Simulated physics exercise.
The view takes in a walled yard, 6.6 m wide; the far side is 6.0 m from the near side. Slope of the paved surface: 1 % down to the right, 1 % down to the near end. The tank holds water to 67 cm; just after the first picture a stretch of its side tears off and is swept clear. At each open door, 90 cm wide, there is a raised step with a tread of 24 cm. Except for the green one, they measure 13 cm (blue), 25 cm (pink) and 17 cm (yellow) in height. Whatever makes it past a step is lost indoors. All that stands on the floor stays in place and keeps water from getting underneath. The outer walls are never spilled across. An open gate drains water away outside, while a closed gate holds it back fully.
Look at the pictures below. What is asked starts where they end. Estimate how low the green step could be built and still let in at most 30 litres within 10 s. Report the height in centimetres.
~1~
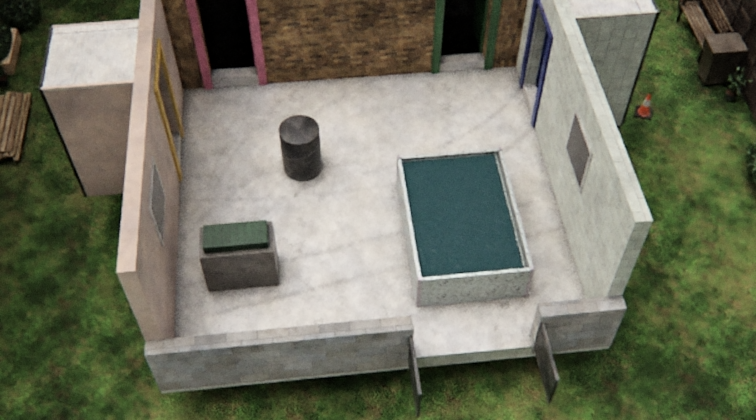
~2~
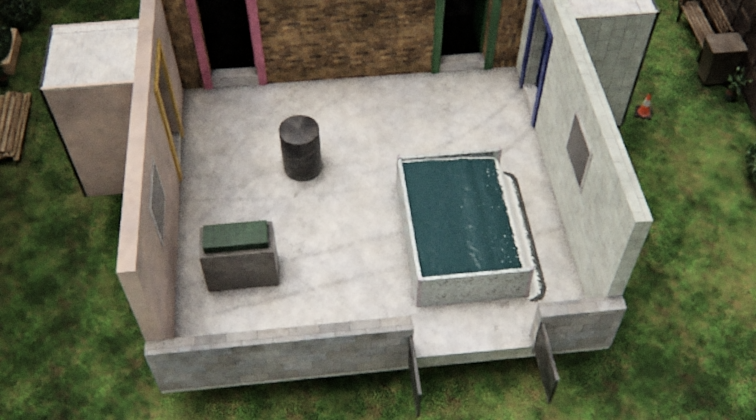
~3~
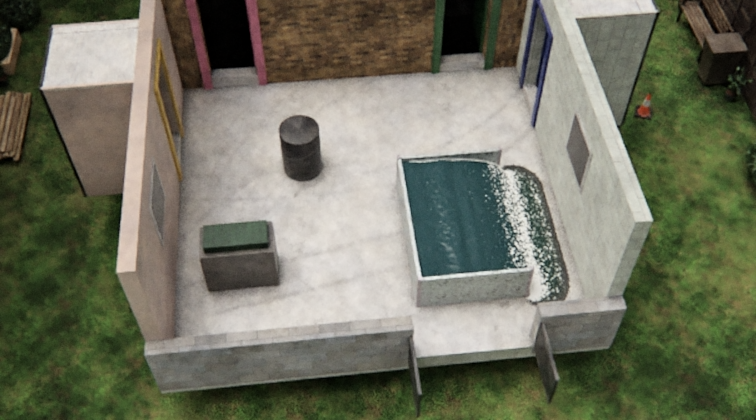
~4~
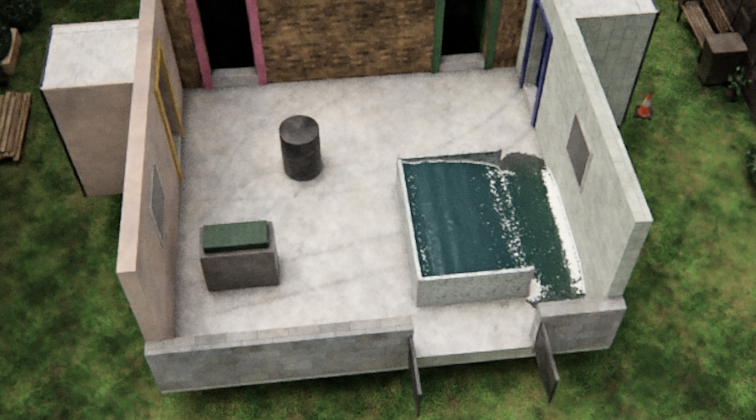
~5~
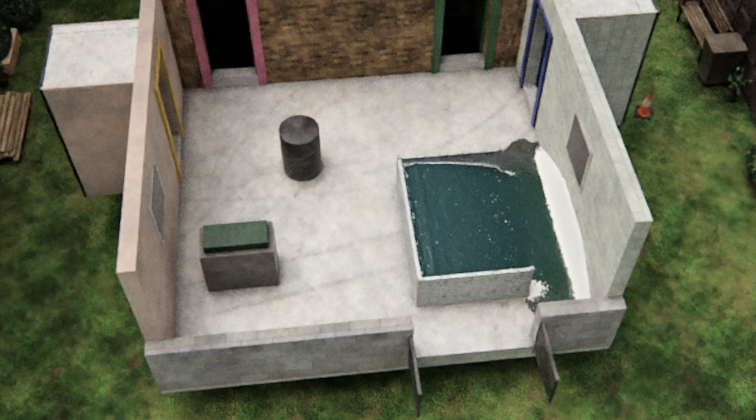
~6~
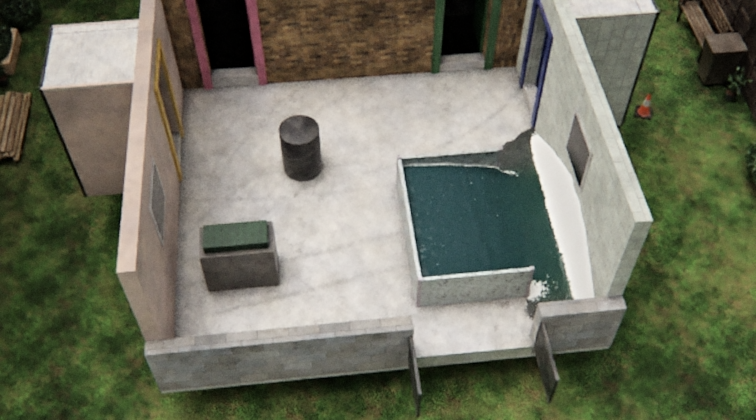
I would say 18 cm or so.
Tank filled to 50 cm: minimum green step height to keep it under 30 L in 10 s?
About 12.0 cm.
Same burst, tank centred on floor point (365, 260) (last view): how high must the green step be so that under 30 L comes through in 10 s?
About 15 centimetres.
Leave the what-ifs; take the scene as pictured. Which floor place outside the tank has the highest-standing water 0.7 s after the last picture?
About (588, 327).
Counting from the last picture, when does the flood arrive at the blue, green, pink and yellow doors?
Blue = 0.3 s, green = 1.0 s, pink = 2.8 s, yellow = 4.0 s.
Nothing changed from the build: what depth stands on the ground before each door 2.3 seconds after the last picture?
Lab note, cm: Blue 9; green 23; pink 0; yellow 0.
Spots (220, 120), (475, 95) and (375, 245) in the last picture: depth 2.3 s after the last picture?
Ordered as asked: 0, 8, 0 cm.
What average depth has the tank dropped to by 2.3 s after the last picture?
Roughly 23 cm.
Then, 0.7 s after the last picture water covers 20 % of the floor, deepest (62 cm) near (588, 327); it has not reached the green door.
Then, 2.3 s after the last picture water covers 45 % of the floor, deepest (28 cm) near (588, 327); 23 cm at the green door, 12 litres in over its 21 cm step.
Then, 9.3 s after the last picture water covers 100 % of the floor, deepest (13 cm) near (566, 253); 7 cm at the green door, 15 litres in over its 21 cm step.
At the green door as built, the water peaked near 28 cm, 1.7 s after the last picture.
Run again over the same 10 s with other heights there, 42 litres in over 16.5 cm, 11 litres over 22 cm. The limit of 30 litres is kept from about 18 cm up.
